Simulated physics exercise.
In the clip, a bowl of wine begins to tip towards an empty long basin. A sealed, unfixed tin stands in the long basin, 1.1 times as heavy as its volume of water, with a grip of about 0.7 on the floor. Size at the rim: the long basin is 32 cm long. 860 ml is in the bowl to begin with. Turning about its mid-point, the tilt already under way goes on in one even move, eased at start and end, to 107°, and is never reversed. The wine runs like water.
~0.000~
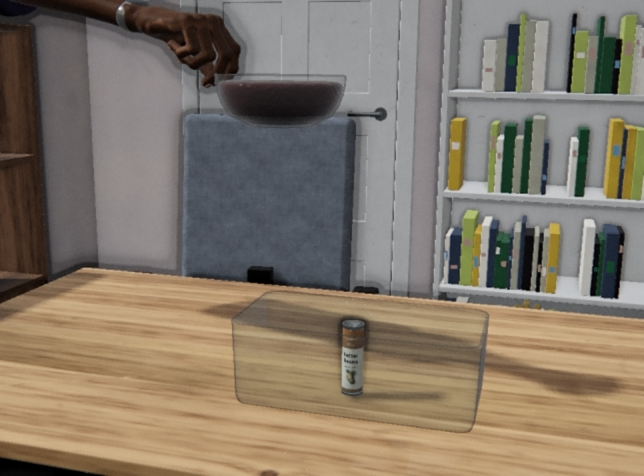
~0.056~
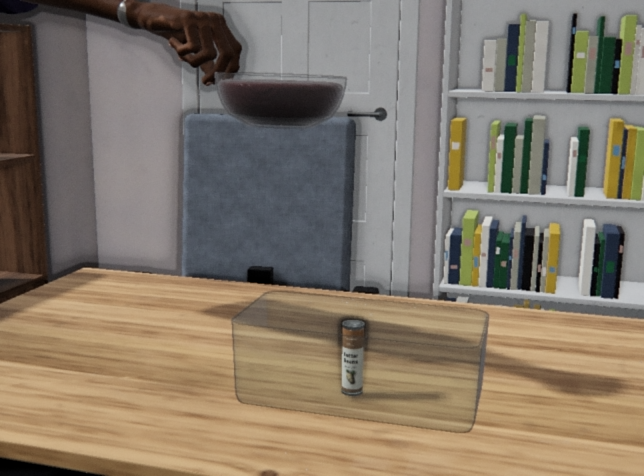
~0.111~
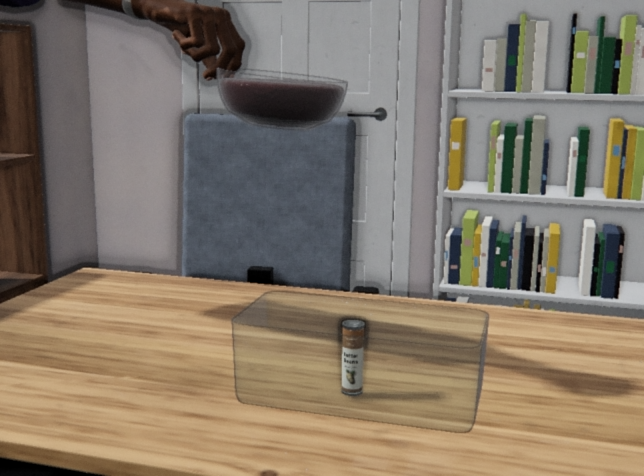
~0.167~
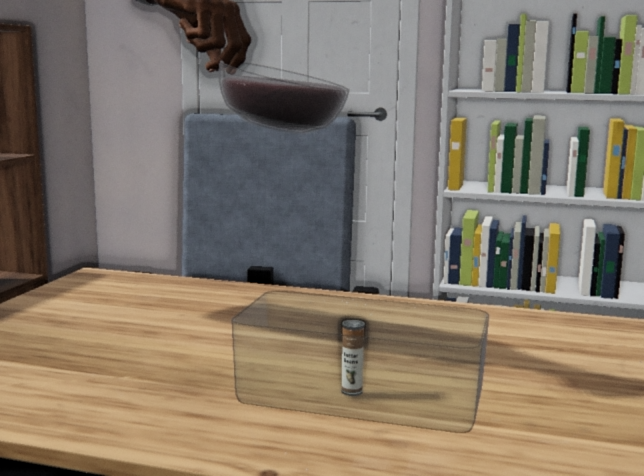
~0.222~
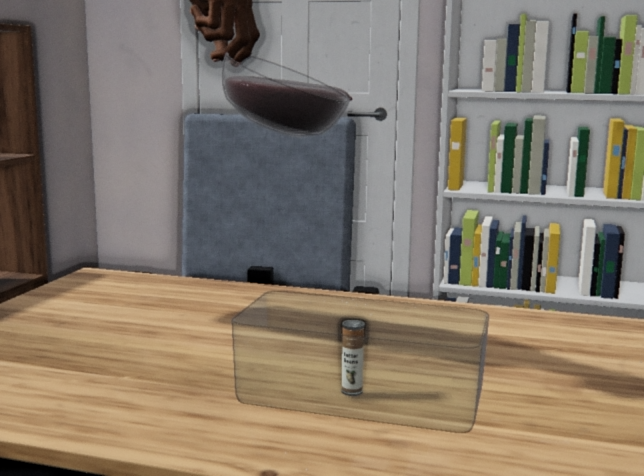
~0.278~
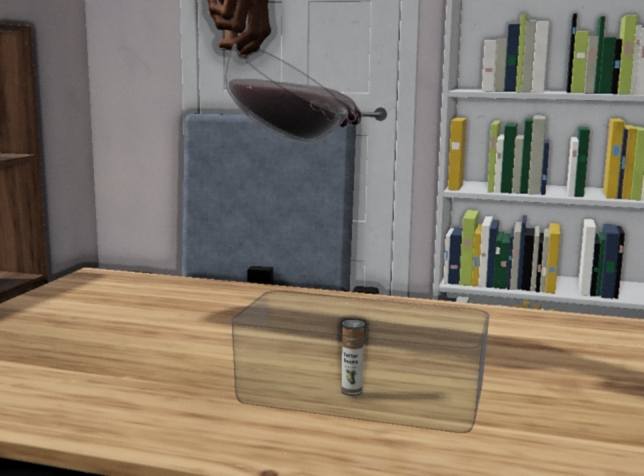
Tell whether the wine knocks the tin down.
The wine knocks it down.
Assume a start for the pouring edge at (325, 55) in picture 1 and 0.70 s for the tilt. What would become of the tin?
Result: Tin tipped over.
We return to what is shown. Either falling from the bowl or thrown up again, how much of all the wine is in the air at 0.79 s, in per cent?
About 16 per cent.
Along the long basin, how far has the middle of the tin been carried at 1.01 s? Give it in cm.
Around 7 cm.
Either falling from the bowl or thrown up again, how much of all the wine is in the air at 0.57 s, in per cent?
68 %.
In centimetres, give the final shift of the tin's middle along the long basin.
Looks like roughly 7.0 cm in total.
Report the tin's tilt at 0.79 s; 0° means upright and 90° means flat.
Looks like some 20 degrees from vertical upright.
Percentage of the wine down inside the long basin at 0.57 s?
I reckon close to 22 percent of it.
After 0.57 s the tilt is 92° and 9 per cent is still to pour; the tin stands where it began.
After 0.79 s the tilt is 107° and 0 per cent is still to pour; the tin leans 19°.
After 1.01 s the tilt is 107° and 0 per cent is still to pour; the tin lies on its side.
After 1.26 s the tilt is 107° and 0 per cent is still to pour; the tin lies on its side.
In the end the tin lies on its side.
